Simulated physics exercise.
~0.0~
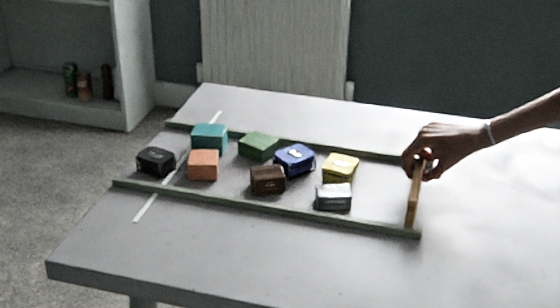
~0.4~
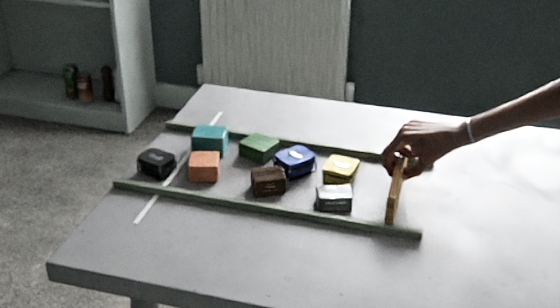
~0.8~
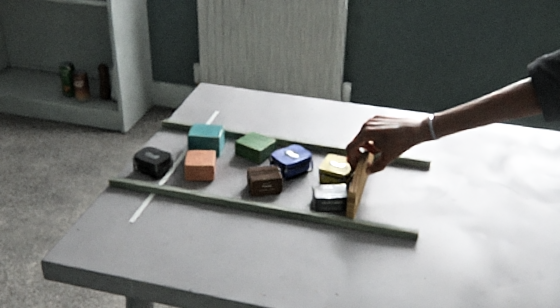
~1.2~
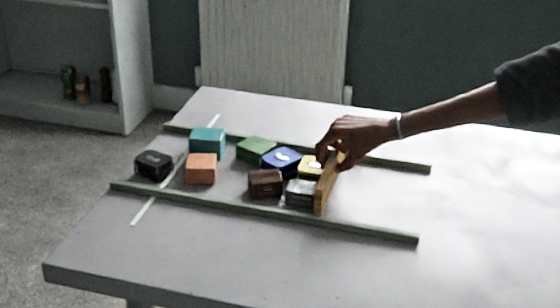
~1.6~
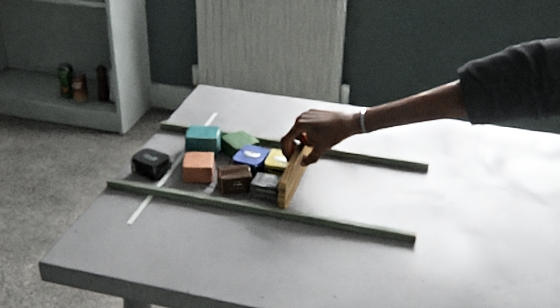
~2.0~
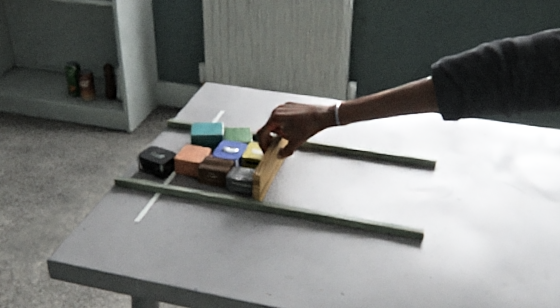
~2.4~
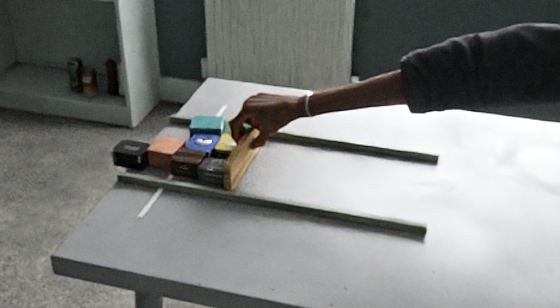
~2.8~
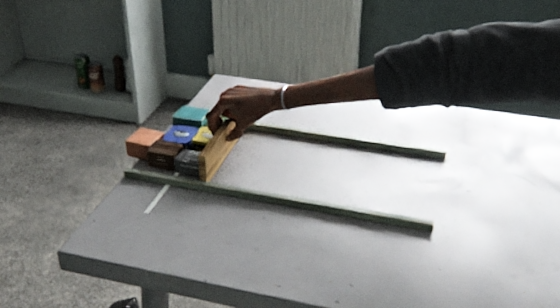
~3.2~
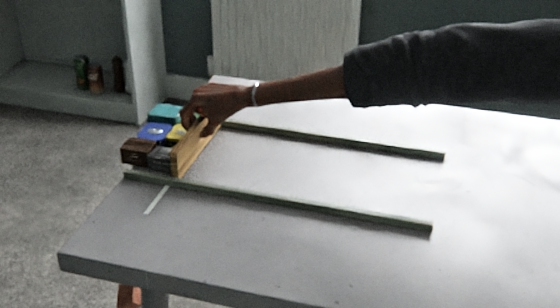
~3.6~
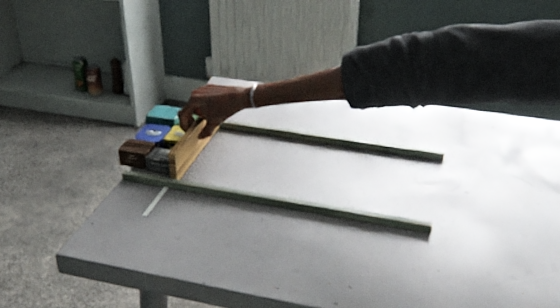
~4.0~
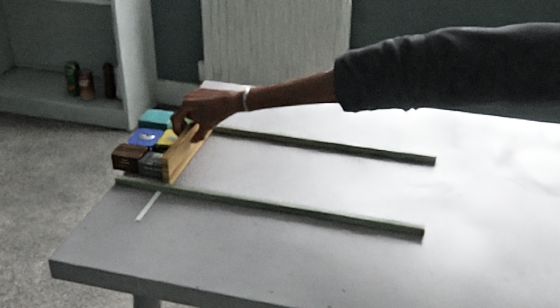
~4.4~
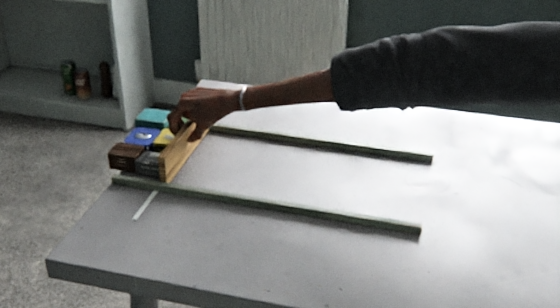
Hand pushing coloured blocks left along a channel with an upright board, black and orange ones dropping off the table's end.
